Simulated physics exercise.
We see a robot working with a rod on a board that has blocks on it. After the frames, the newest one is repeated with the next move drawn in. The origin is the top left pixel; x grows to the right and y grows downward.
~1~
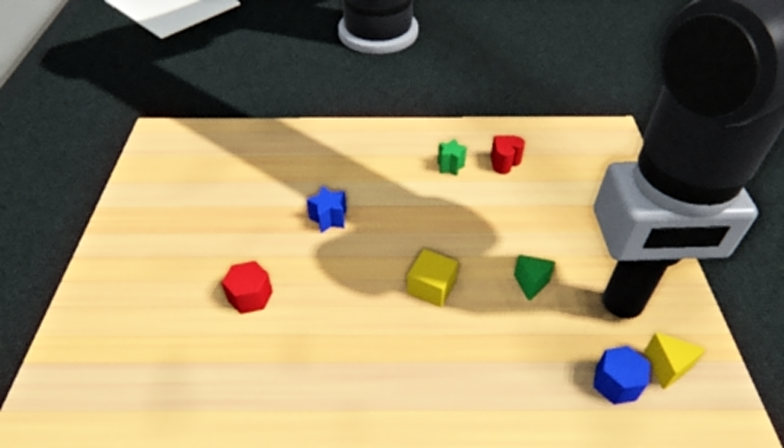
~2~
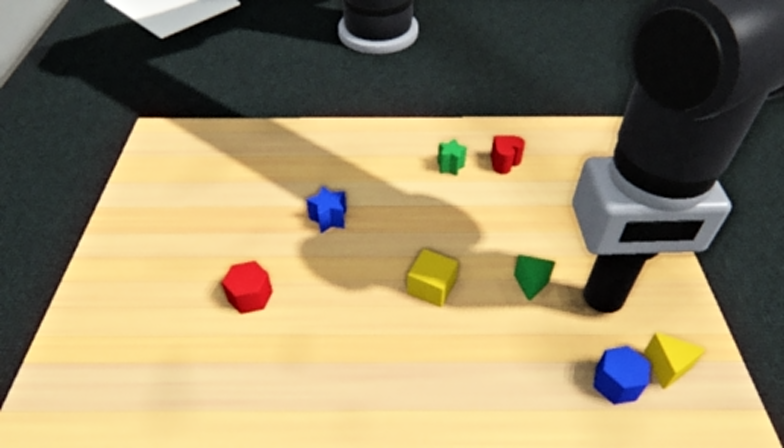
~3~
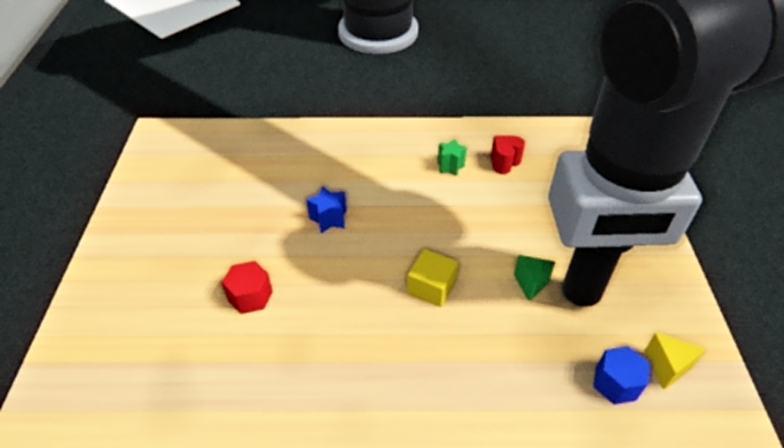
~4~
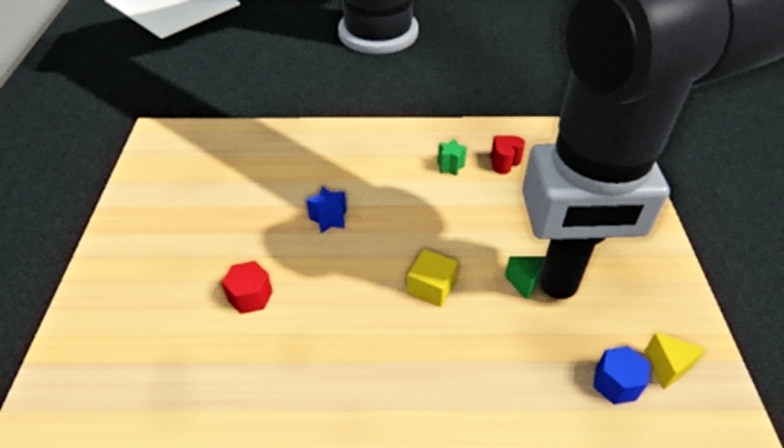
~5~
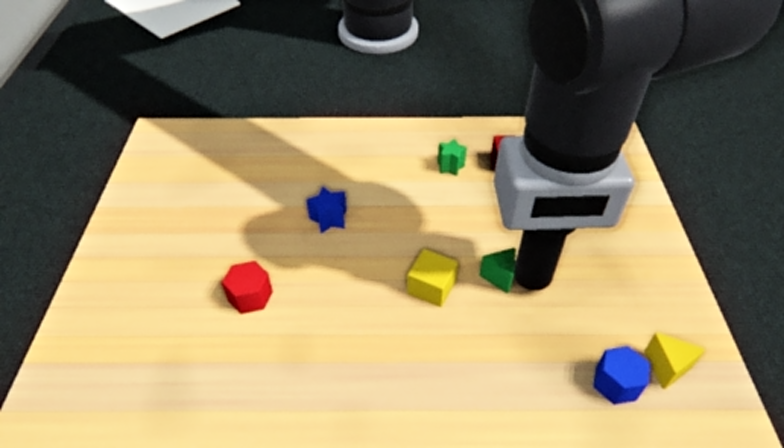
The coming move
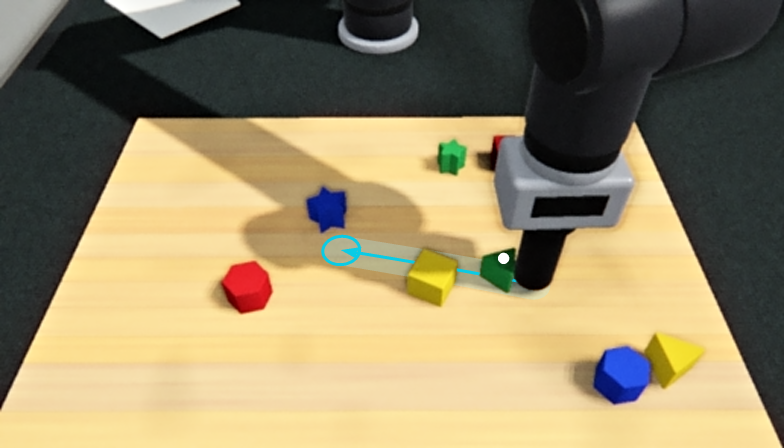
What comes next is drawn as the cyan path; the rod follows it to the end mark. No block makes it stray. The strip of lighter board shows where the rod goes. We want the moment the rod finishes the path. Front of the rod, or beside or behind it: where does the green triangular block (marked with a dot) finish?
The rod will still be pushing it.
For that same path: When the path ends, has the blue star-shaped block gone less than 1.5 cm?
I believe so.
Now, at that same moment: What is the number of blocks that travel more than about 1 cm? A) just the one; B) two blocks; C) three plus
The answer is B.
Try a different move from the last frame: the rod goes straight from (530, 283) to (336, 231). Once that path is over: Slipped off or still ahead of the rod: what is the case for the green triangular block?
It keeps leading.
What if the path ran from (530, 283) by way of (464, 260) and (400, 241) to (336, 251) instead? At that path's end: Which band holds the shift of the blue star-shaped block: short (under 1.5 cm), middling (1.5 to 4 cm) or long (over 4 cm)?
The blue star-shaped block ends up very close, under 1.5 cm away.
Drawn move, in a line from (530, 283) to (341, 250); the dot is on the green triangular block.
On the path given first. One third of the way, rod (465, 263); yellow square piece (427, 271); green triangular block (435, 247), turned 15° anticlockwise.
Two thirds of the way, rod (402, 252); yellow square piece (417, 275), turned 15° anticlockwise; green triangular block (372, 235).
At the end, rod (340, 242); blue star-shaped block still; yellow square piece (417, 275), turned 15° anticlockwise; green triangular block (310, 225).
